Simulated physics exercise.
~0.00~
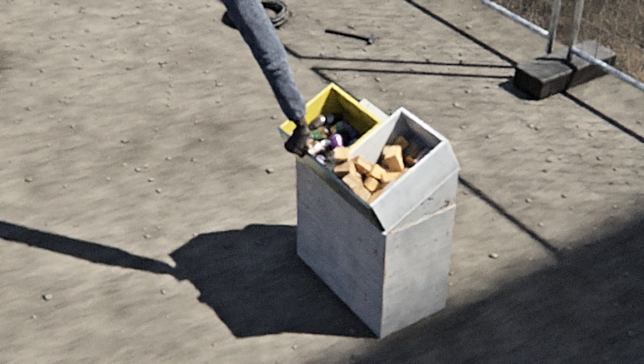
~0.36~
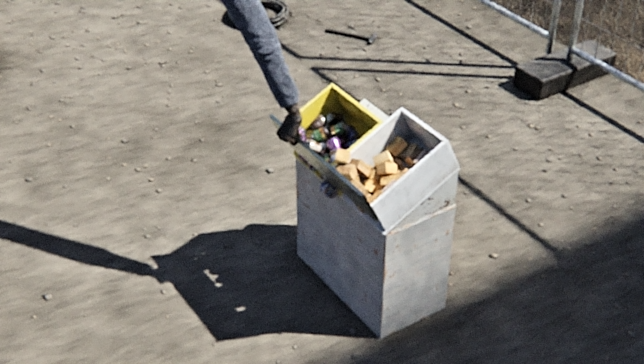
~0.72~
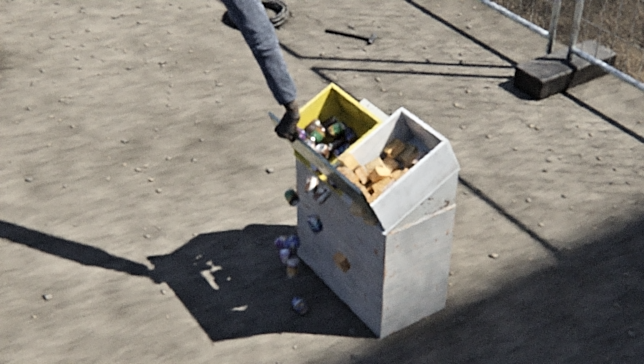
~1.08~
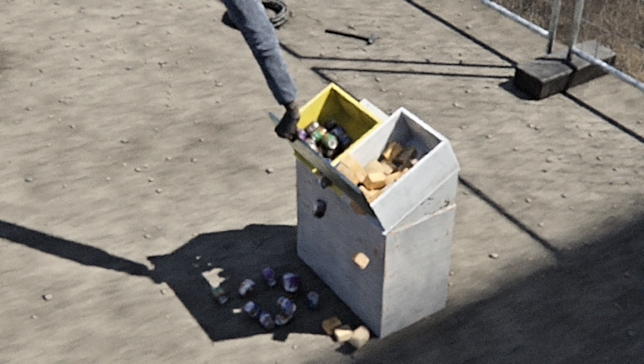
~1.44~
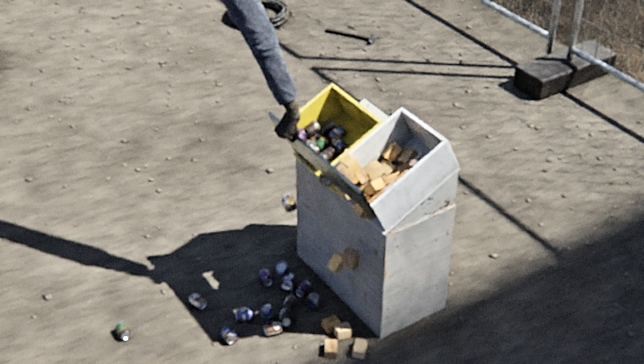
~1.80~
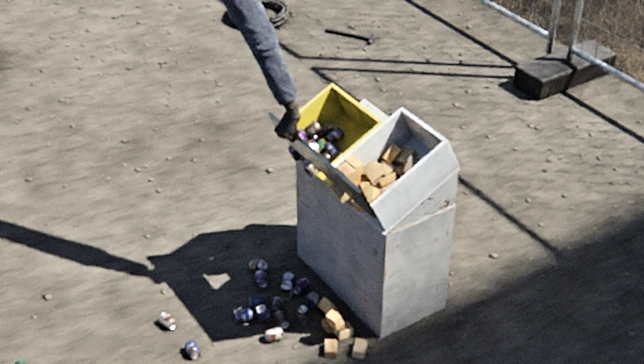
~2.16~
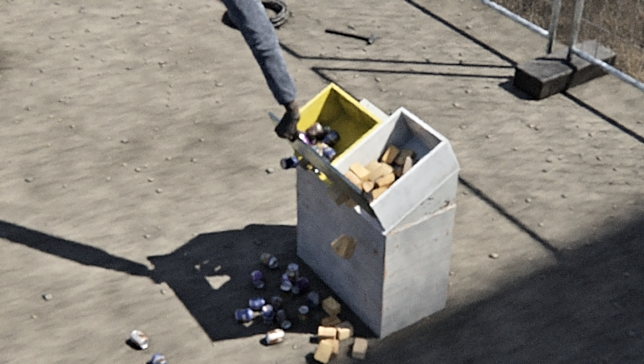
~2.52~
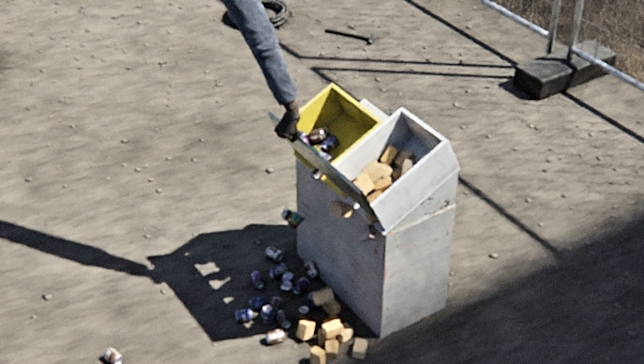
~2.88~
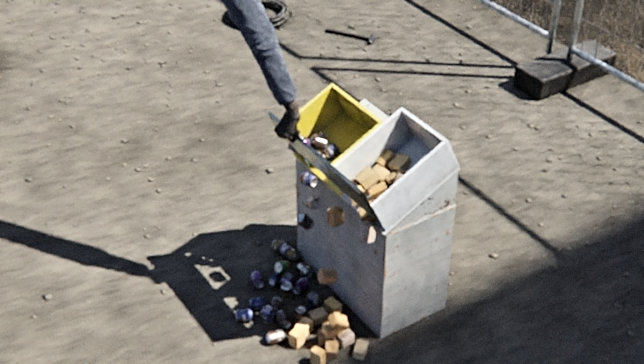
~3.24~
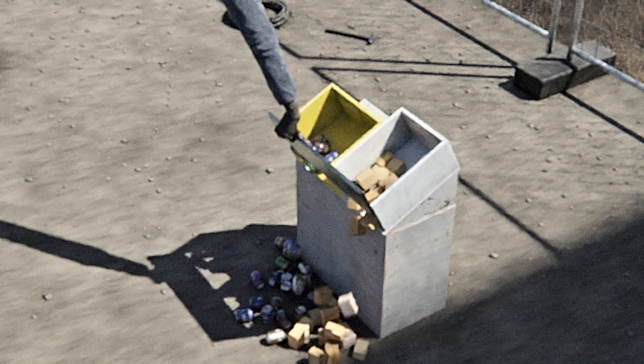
A dark-sleeved arm raised the gate at the front of a yellow bin of mini cans and a white bin of wooden blocks, and both loads kept tumbling out, leaving a mixed heap on the ground and many blocks still inside the white bin.
